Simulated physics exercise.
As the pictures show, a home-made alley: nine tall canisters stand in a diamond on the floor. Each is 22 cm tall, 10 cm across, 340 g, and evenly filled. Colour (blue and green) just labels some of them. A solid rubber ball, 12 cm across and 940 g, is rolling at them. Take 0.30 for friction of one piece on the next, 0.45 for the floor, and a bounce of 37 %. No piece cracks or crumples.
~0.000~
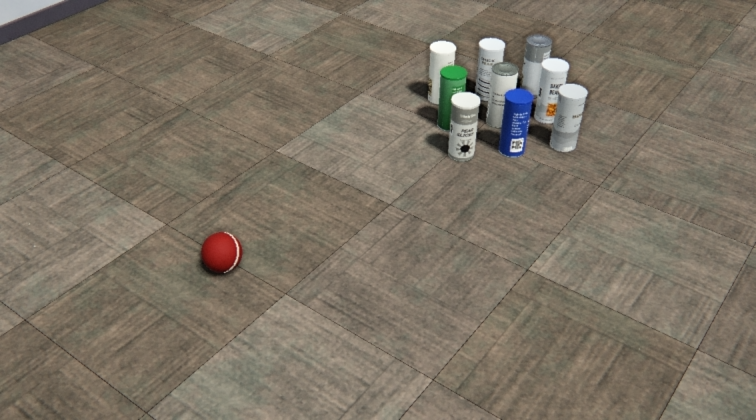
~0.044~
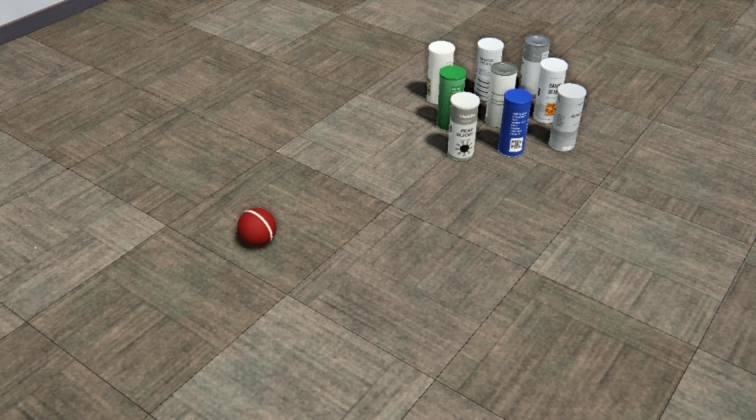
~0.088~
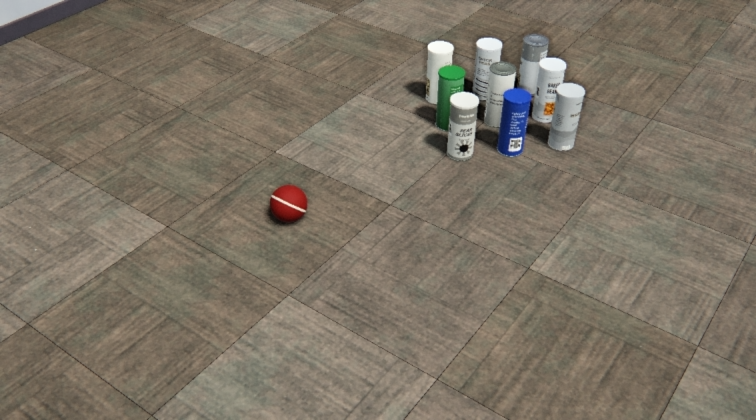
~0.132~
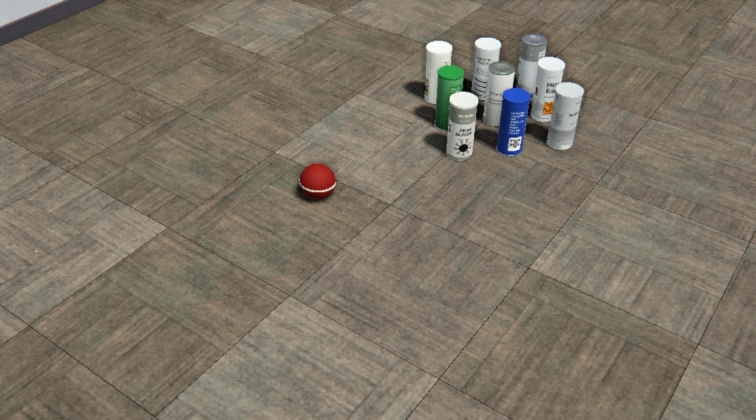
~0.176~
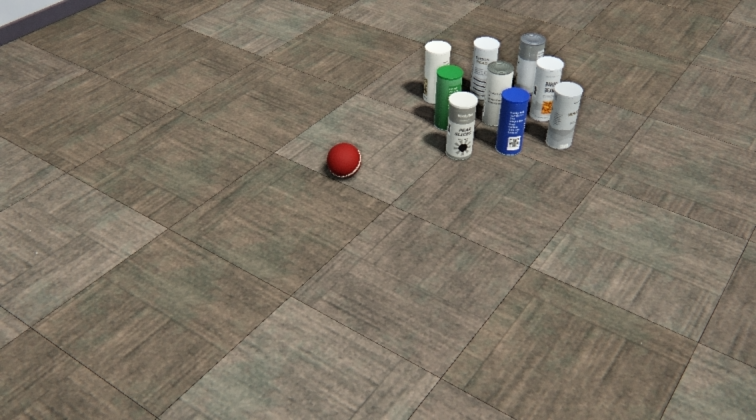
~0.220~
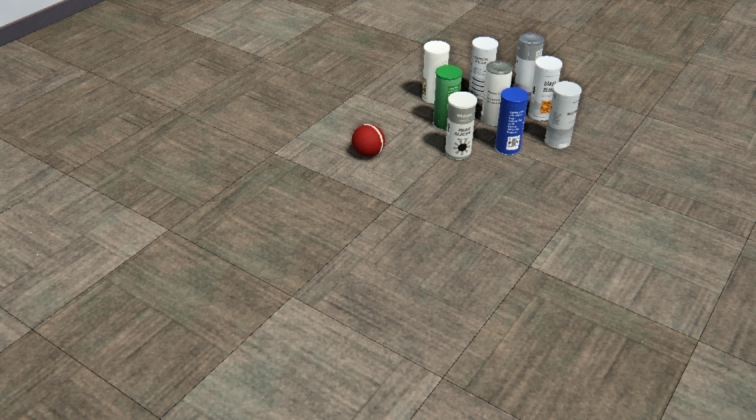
A red ball with a white stripe rolling across a brown tiled floor, nearing a cluster of standing white, green and blue canisters.
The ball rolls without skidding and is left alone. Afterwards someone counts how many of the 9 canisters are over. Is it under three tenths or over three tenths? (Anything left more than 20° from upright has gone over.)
The part is under three tenths.
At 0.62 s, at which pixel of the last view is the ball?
Around (497, 38).
Around 0.42 s, ball still moving; 1 of the 9 canisters over.
Finally (1.4 s), ball rolling away; 1 of the 9 canisters over; green canister unmoved; blue canister unmoved. That is 11 per cent. Seen by the last camera, middles, green canister near (447, 98), blue canister near (511, 122).
